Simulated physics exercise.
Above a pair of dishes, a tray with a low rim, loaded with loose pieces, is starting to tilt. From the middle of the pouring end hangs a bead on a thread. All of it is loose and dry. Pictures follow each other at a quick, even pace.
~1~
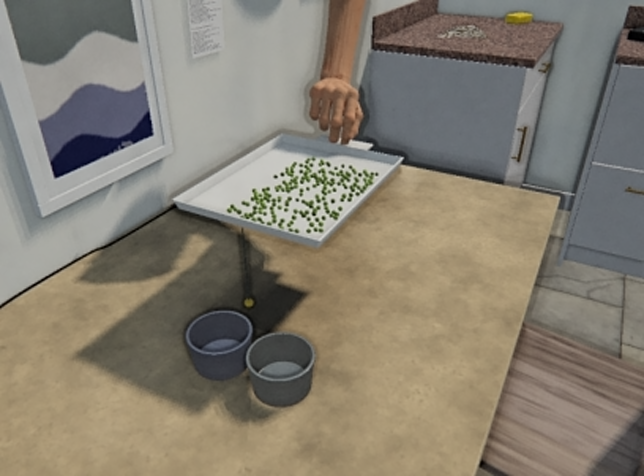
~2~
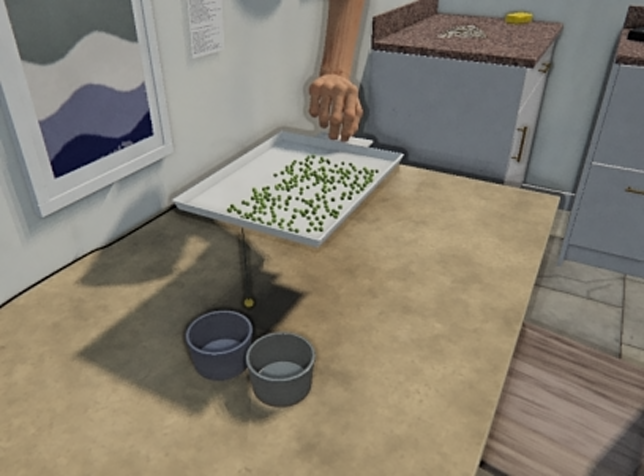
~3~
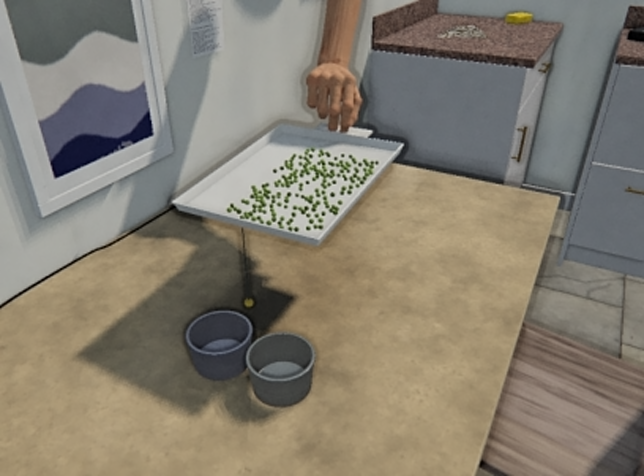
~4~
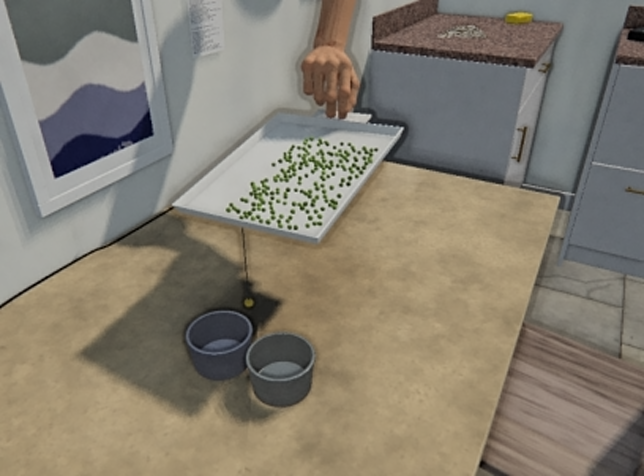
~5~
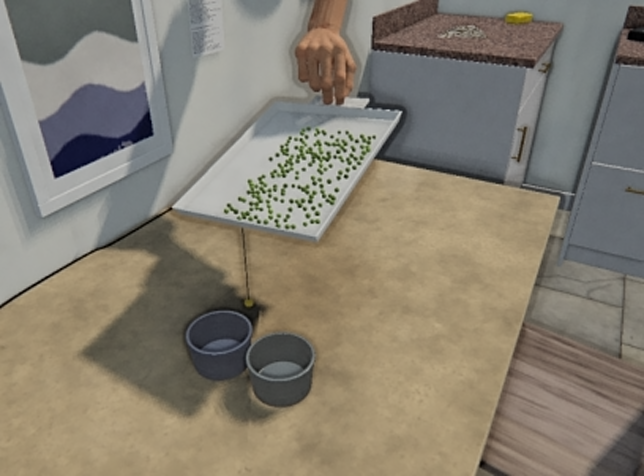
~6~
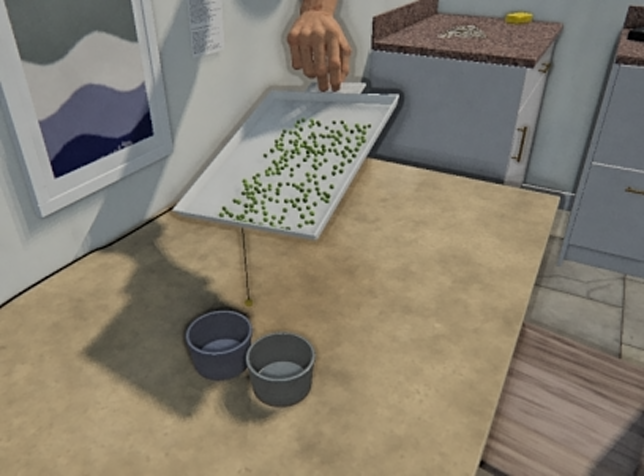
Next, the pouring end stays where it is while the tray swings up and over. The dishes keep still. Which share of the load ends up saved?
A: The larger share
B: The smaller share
The answer is B.
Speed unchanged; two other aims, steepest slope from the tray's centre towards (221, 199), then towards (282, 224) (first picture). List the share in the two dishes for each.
Shares, approx.: 0 %, then 40 %.
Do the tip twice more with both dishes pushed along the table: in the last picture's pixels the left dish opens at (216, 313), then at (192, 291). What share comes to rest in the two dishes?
You'd end up with around 30 per cent and then around 60 per cent.
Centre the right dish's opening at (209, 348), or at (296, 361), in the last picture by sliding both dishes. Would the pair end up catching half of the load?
For the two tries in order: Not as much as half, not as much as half.
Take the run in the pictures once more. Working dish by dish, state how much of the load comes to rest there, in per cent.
Per hundred pieces, the left dish ends with about 10 and the right dish with about 0.
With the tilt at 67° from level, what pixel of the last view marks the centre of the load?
About (197, 231).
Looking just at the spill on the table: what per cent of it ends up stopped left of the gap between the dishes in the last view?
I'd guess close to 90 %.
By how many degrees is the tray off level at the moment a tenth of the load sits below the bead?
That happens at around 65°.
Soon, tray tipped steeply; about half on the tray; a small part in the left dish; a small part outside both; about a quarter in the air.
A while on, tray tipped past a quarter turn; a stray few in the right dish; a small part in the left dish; most outside both; a stray few in the air.
Towards the end, tray tipped past a quarter turn; a stray few in the right dish; a small part in the left dish; most outside both.
Finally, tray tipped past a quarter turn; a stray few in the right dish; a small part in the left dish; most outside both.
